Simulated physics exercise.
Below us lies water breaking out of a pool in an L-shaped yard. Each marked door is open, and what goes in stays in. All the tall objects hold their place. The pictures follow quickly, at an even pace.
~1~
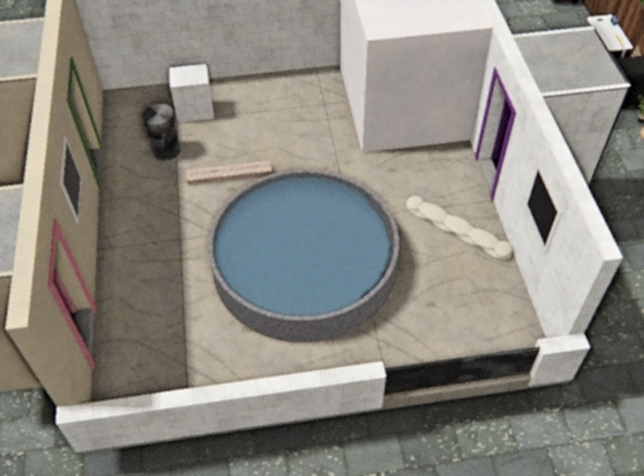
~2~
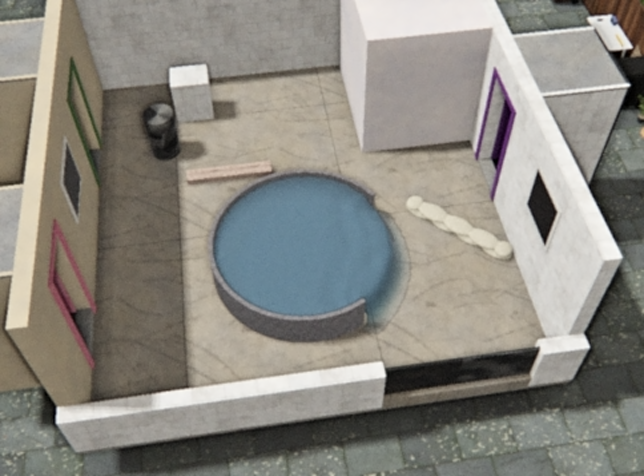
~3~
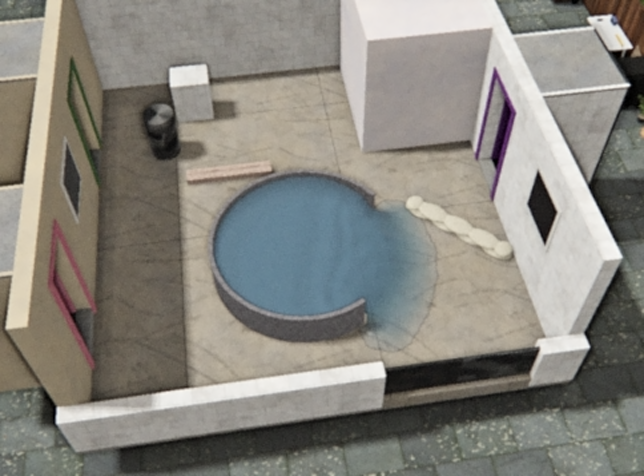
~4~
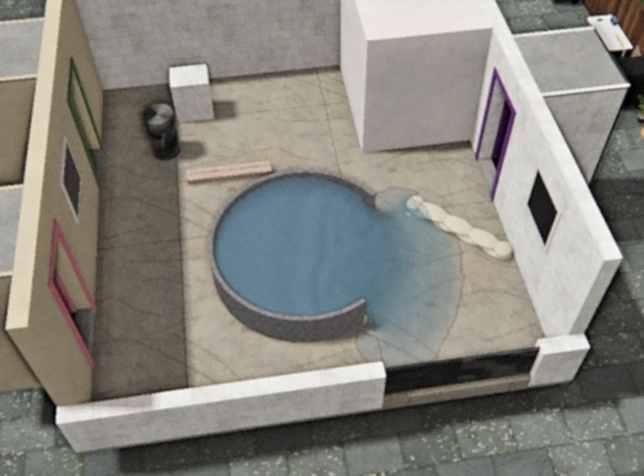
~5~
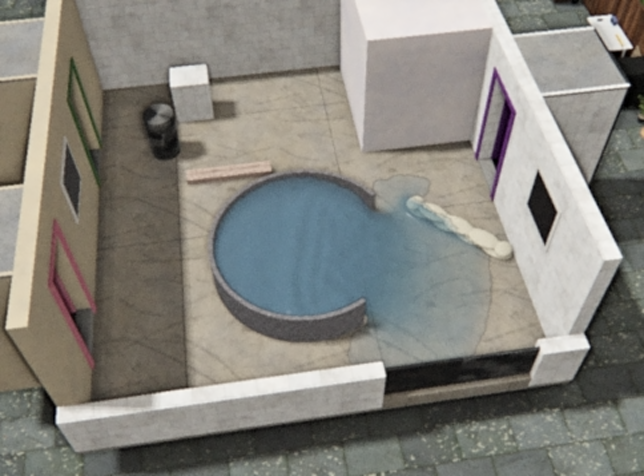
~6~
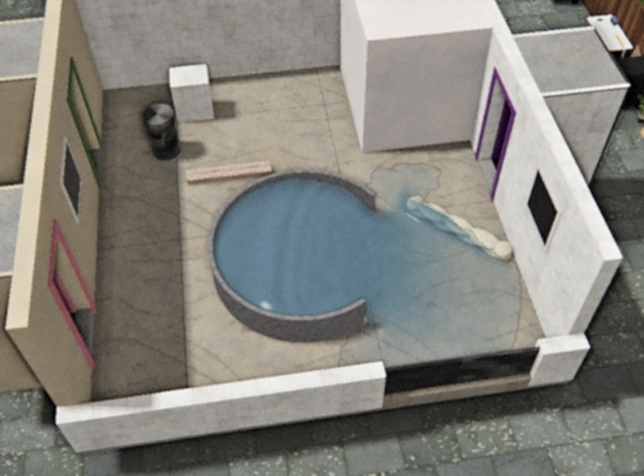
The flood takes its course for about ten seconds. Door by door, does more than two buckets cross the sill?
In the end: The pink door holds within the limit; the purple door floods; the green door holds within the limit.
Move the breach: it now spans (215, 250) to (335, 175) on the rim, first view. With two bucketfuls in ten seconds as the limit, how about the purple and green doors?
My reading: Purple door passes that mark; green door passes that mark.
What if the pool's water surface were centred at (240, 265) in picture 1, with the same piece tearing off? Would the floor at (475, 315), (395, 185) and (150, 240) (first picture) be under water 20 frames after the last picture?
In that order: Flooded, flooded, dry.
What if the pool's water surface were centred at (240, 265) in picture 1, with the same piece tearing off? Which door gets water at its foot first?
I say the door marked purple.
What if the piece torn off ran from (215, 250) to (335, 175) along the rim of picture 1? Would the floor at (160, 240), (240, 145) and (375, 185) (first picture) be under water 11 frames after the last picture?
As listed: Covered, covered, free of water.
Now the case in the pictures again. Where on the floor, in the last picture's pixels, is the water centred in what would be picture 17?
Near (389, 277).
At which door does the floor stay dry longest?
Last comes the green-painted one.
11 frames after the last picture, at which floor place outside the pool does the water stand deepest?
At about (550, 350).
A moment on, water covers 25 % of the floor; the pink door not reached, the purple door not reached, the green door not reached.
Next, water covers 30 % of the floor; the pink door not reached, the purple door wet at the sill, nothing in, the green door not reached.
Then, water covers 35 % of the floor; the pink door not reached, the purple door under two buckets in, the green door not reached.
Later, water covers 70 % of the floor; the pink door under two buckets in, the purple door over two buckets in, the green door not reached.
In the end, water covers 95 % of the floor; the pink door under two buckets in, the purple door over two buckets in, the green door under two buckets in.
